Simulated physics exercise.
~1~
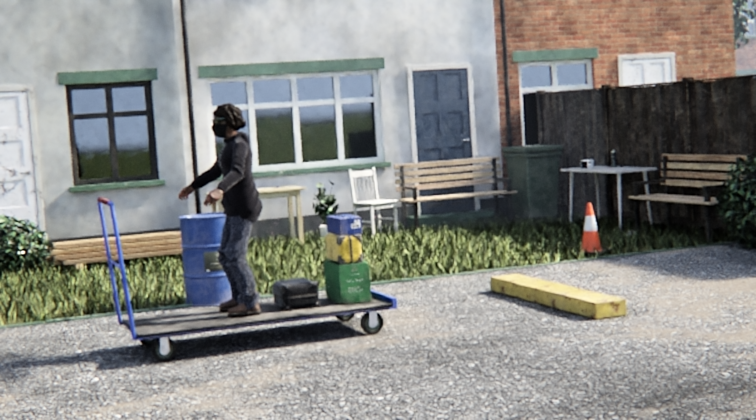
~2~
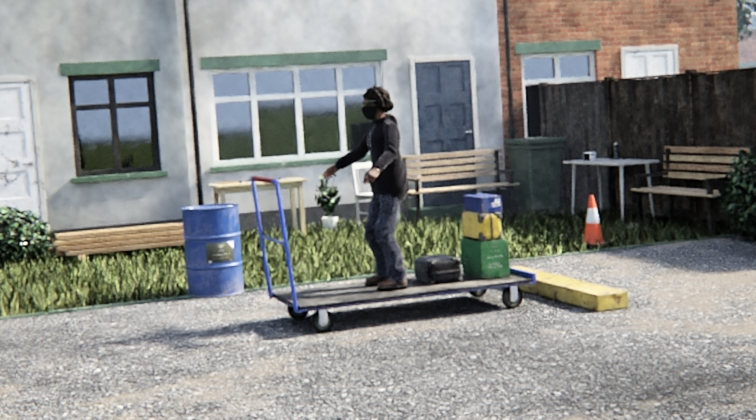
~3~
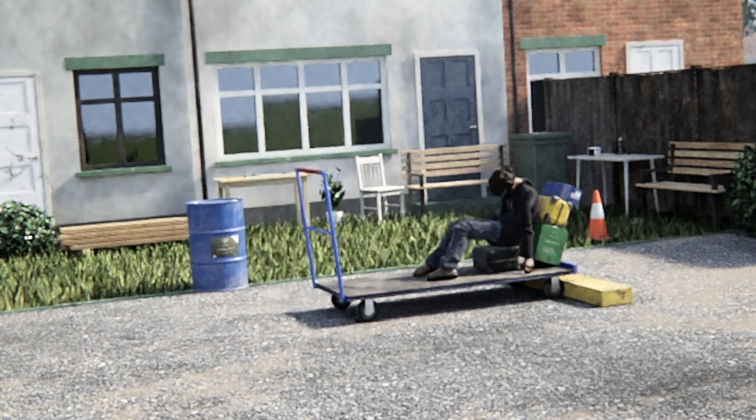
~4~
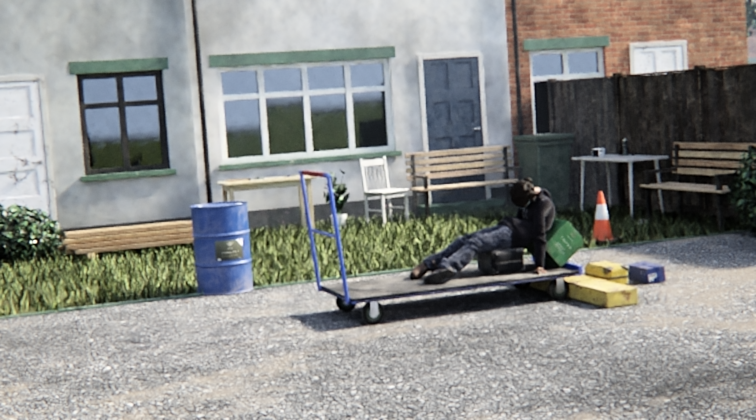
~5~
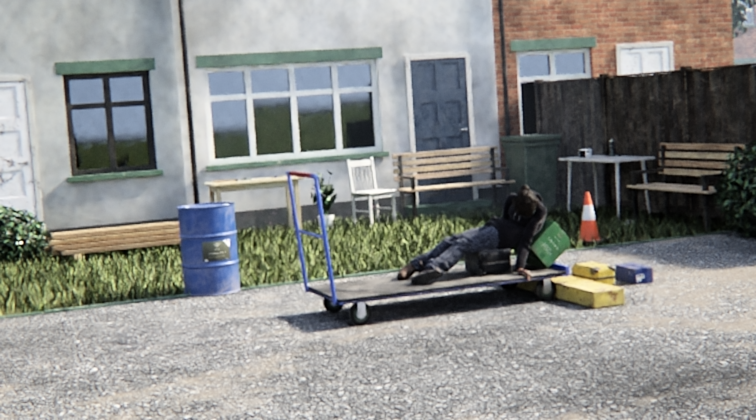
Figure standing on a rolling flat cart toppling backwards as it hits a yellow kerb, yellow and blue cases tumbling off the front.
